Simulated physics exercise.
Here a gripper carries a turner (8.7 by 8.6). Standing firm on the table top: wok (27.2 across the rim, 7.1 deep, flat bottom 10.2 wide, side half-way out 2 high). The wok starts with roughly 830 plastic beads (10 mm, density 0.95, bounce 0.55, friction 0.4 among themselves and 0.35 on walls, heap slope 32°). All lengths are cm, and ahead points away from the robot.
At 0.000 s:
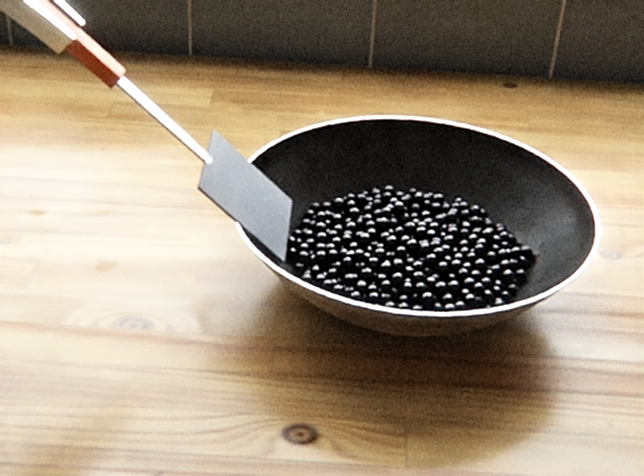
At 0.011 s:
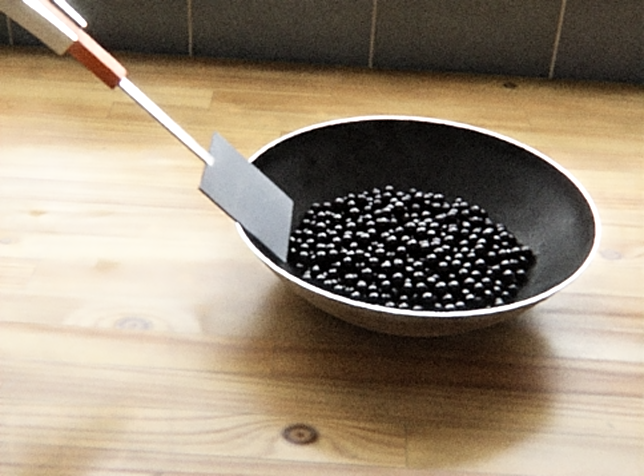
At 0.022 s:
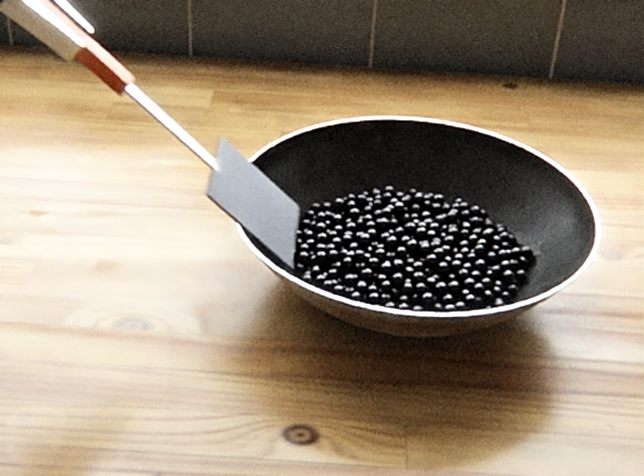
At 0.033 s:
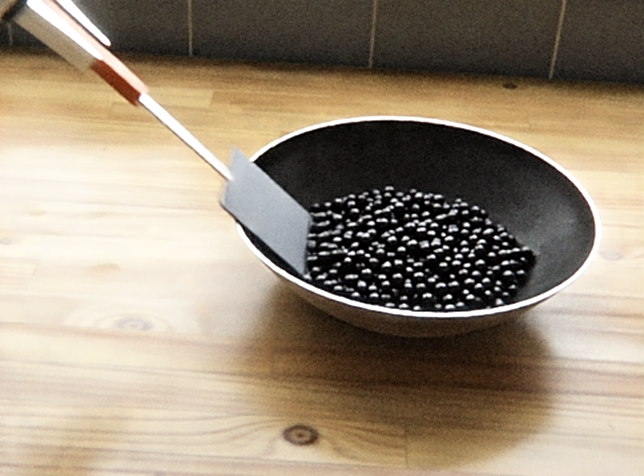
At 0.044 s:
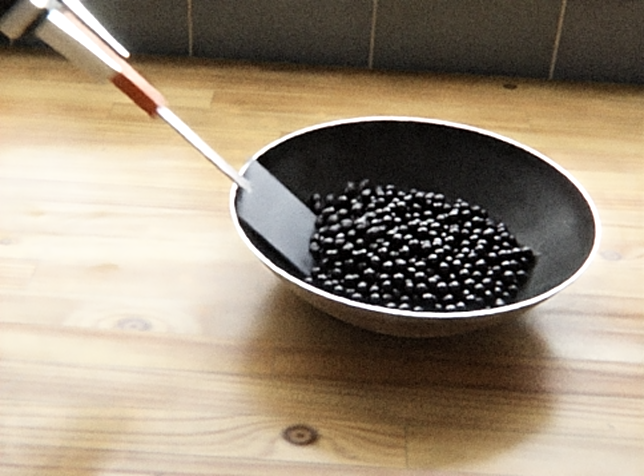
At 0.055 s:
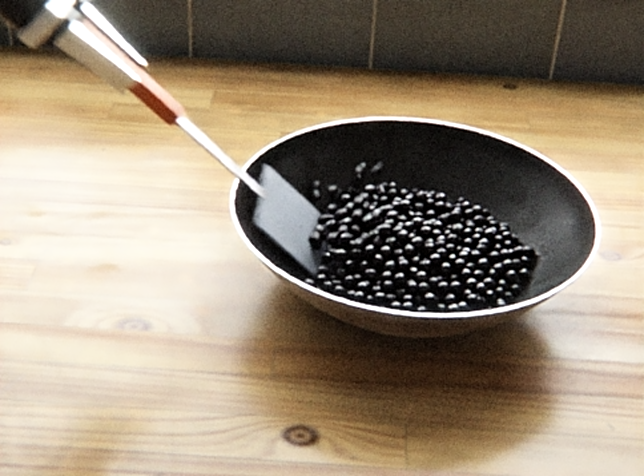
The clip opens on a dark wok of shiny black beads on a wooden table top, with a gripper holding a turner at its left rim. The turner barely moves at first, then slides down and right into the wok, nudging the nearest beads, a few of which rise at the back left.
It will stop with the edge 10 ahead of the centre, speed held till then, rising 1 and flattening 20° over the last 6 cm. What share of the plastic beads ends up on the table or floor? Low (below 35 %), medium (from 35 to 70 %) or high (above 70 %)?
Answer: Medium; from 35 to 70 % of the plastic beads finish on the table or floor.
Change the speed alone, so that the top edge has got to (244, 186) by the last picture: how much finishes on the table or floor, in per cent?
Some 35 per cent.
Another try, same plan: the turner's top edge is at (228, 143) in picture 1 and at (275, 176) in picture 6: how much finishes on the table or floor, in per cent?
Some 45 per cent.
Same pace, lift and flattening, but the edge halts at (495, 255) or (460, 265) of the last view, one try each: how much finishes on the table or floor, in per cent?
Some 15 and 0 per cent.
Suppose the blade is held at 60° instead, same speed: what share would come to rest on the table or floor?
It would be near 50 per cent.
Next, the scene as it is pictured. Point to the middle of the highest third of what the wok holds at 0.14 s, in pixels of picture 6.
Near (471, 226).
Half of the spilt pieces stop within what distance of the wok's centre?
About 34 cm.
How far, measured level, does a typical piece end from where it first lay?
Roughly 8 cm.
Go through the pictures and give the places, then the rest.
The first picture shows turner top edge at (206, 158), sloping 44°; upper third of the load around (406, 249), from x 290 to 525, top at y 190; 834 in the wok.
The second picture shows turner top edge at (207, 159), sloping 44°; upper third of the load around (406, 249), from x 290 to 525, top at y 190.
The third picture shows turner top edge at (214, 164), sloping 44°; upper third of the load around (406, 250), from x 290 to 525, top at y 190.
The fourth picture shows turner top edge at (227, 174), sloping 44°; upper third of the load around (406, 249), from x 290 to 525, top at y 195.
The fifth picture shows turner top edge at (244, 185), sloping 44°; upper third of the load around (401, 245), from x 290 to 525, top at y 190.
The sixth picture shows turner top edge at (261, 194), sloping 44°; upper third of the load around (401, 244), from x 290 to 530, top at y 170; 834 in the wok.
After 0.10 s, sloping 44°, highest piece 10 above the table; 834 in the wok.
After 0.14 s, sloping 40°, highest piece 12 above the table; 832 in the wok, 2 on the blade or in flight.
After 0.36 s, sloping 24°, highest piece 17 above the table; 465 in the wok, 55 on the table or floor, 314 on the blade or in flight.
After 1.41 s, sloping 24°, highest piece 5 above the table; 464 in the wok, 370 on the table or floor.
At rest, 464 in the wok, 370 on the table or floor. That is 44 % on the table or floor.
